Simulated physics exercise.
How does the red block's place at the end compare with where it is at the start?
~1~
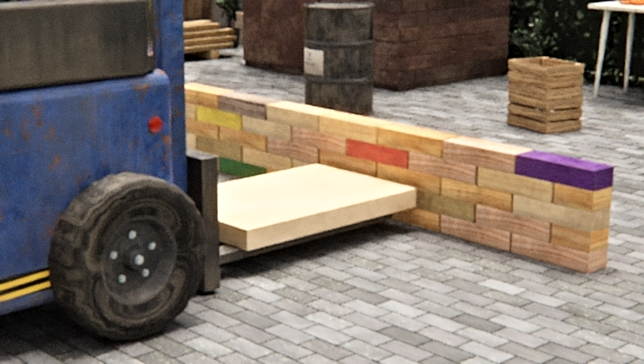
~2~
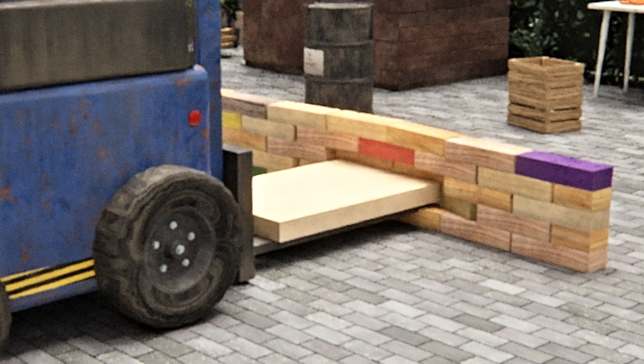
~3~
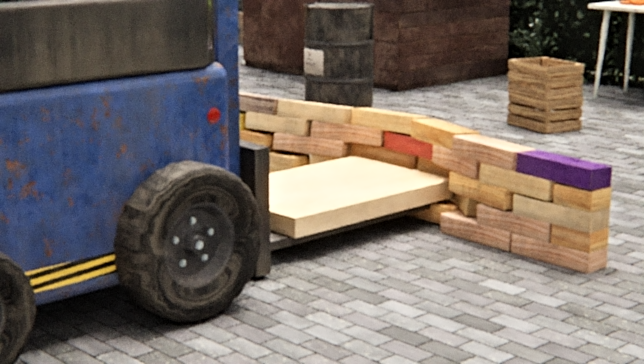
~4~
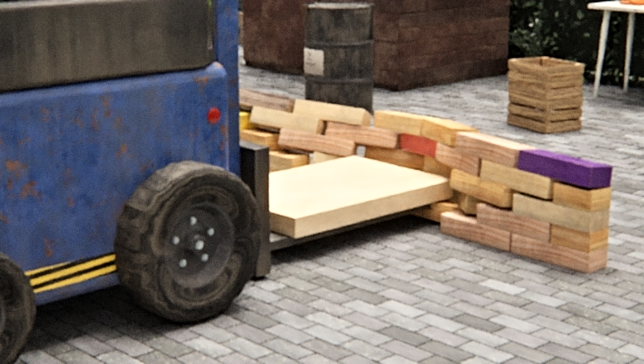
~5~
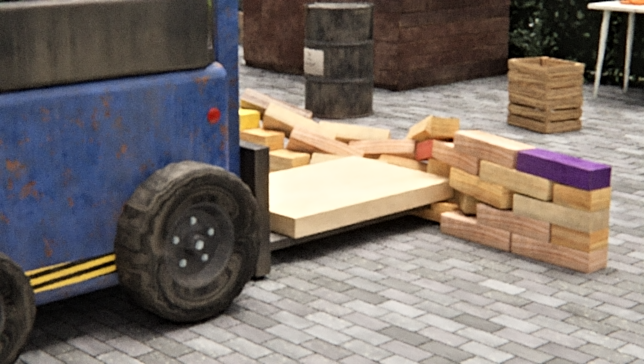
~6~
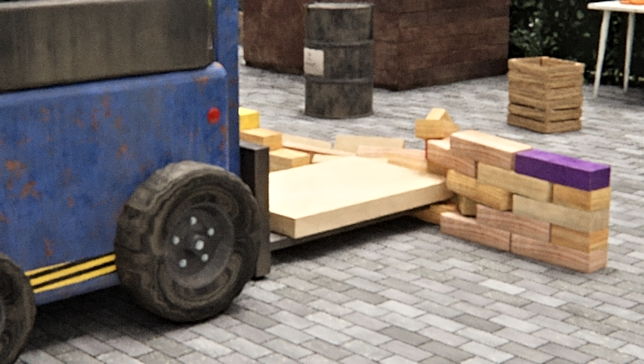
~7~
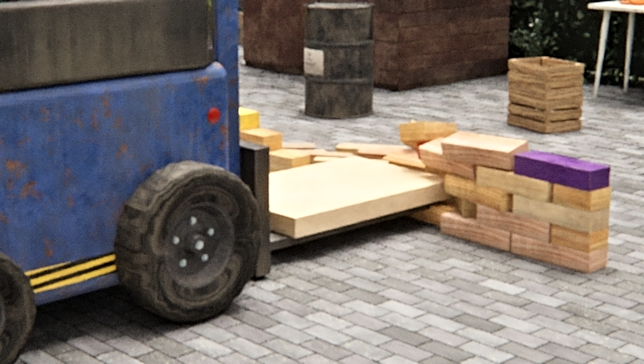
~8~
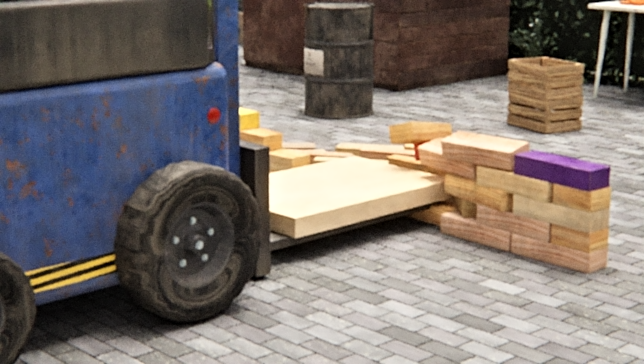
It ends up a little farther to the right than where it began, mostly hidden among the shifted blocks beside the section that still stands.
